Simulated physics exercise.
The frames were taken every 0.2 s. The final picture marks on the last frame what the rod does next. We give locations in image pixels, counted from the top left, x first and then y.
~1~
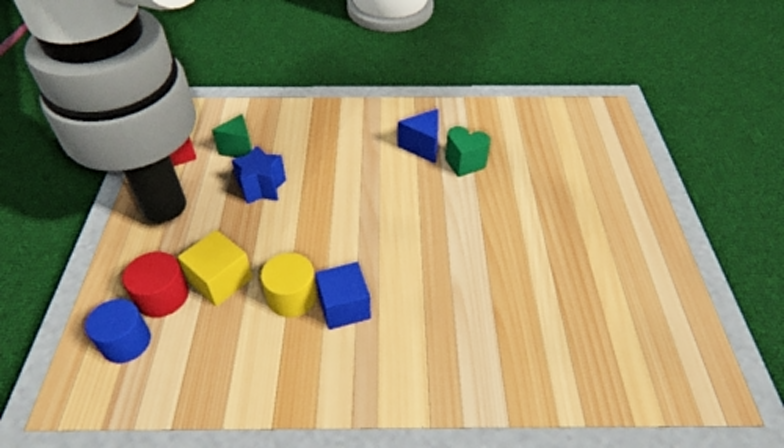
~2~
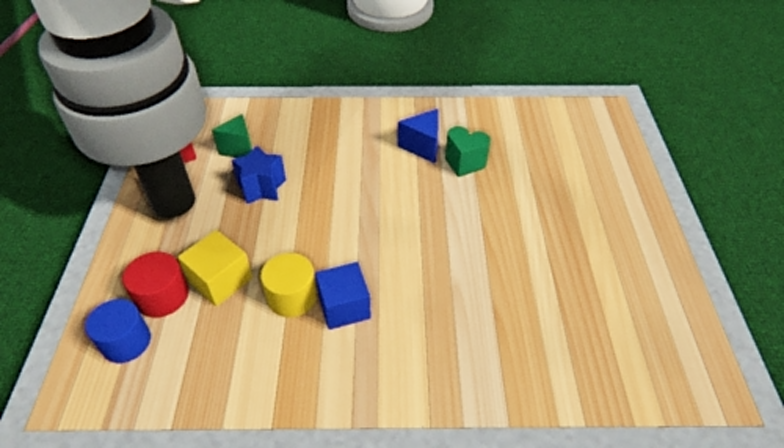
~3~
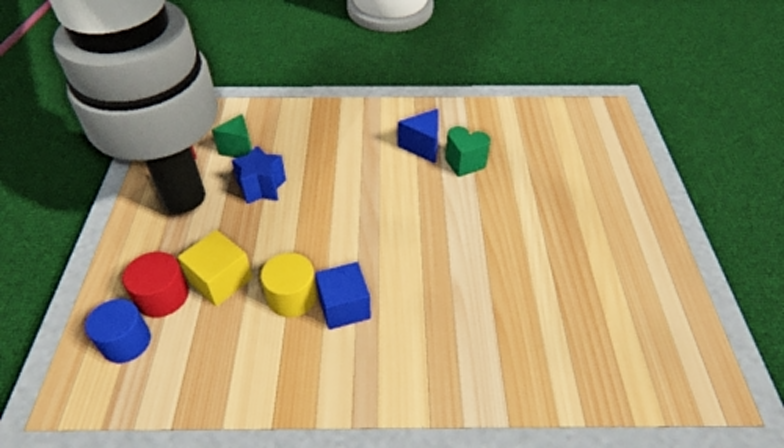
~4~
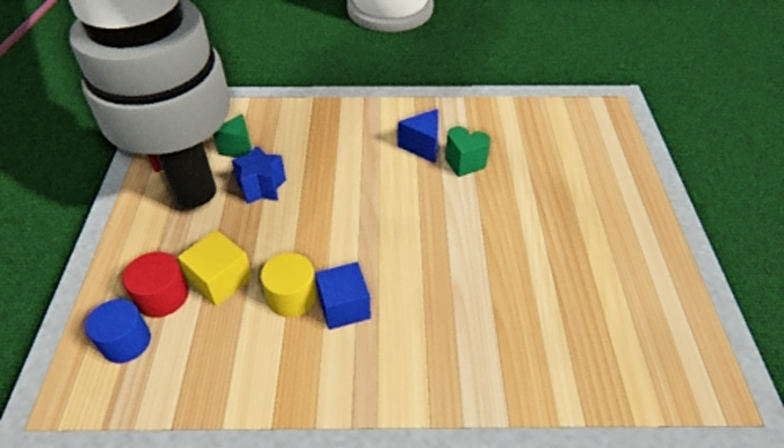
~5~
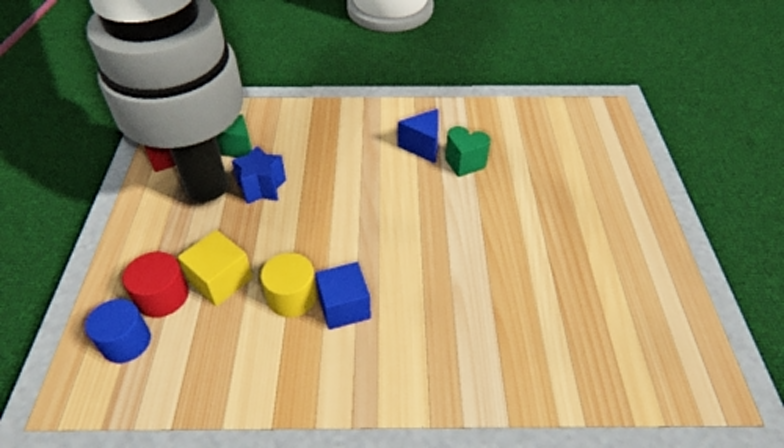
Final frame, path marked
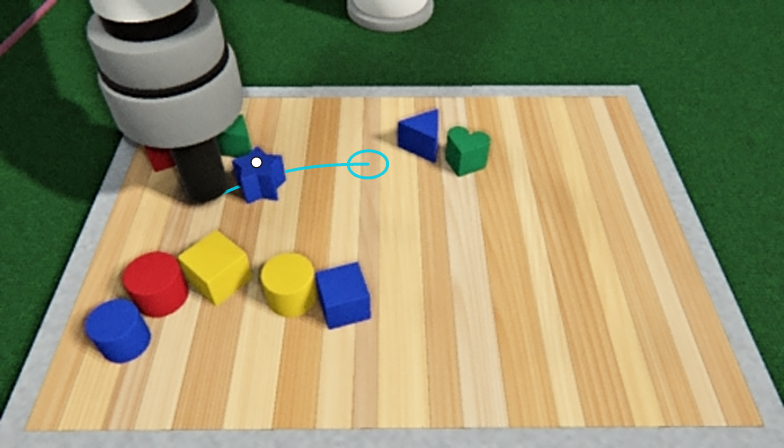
A grey and white robot arm with a black rod hangs over the upper left of a striped wooden board on green ground, seen from above at an angle. Below it sit blue, red and yellow blocks, with a blue star, green triangle and partly hidden red block nearby, and a blue triangle and green heart farther right. The rod glides slightly right and away toward the star, while the blocks and camera stay still.
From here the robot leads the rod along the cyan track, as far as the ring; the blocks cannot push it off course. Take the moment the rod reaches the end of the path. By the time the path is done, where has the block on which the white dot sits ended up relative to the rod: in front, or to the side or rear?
Ahead.
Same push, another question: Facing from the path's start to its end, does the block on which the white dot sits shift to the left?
The answer is no.
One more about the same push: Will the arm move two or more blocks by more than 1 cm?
I expect not.
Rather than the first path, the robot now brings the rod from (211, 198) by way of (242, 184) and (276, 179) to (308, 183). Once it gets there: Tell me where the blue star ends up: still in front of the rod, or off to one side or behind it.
Still being pushed.
The line goes from (211, 198) via (263, 178) and (315, 167), ending at (368, 164); the dot is on the blue star.
What follows on the original path. One third of the way, rod (261, 166); blue star (297, 151), turned 25° clockwise.
Two thirds of the way, rod (315, 155); blue star (351, 142), turned 30° clockwise.
At the end, rod (368, 153); green triangle unmoved; blue star (405, 140), turned 30° clockwise; blue triangle (429, 121).
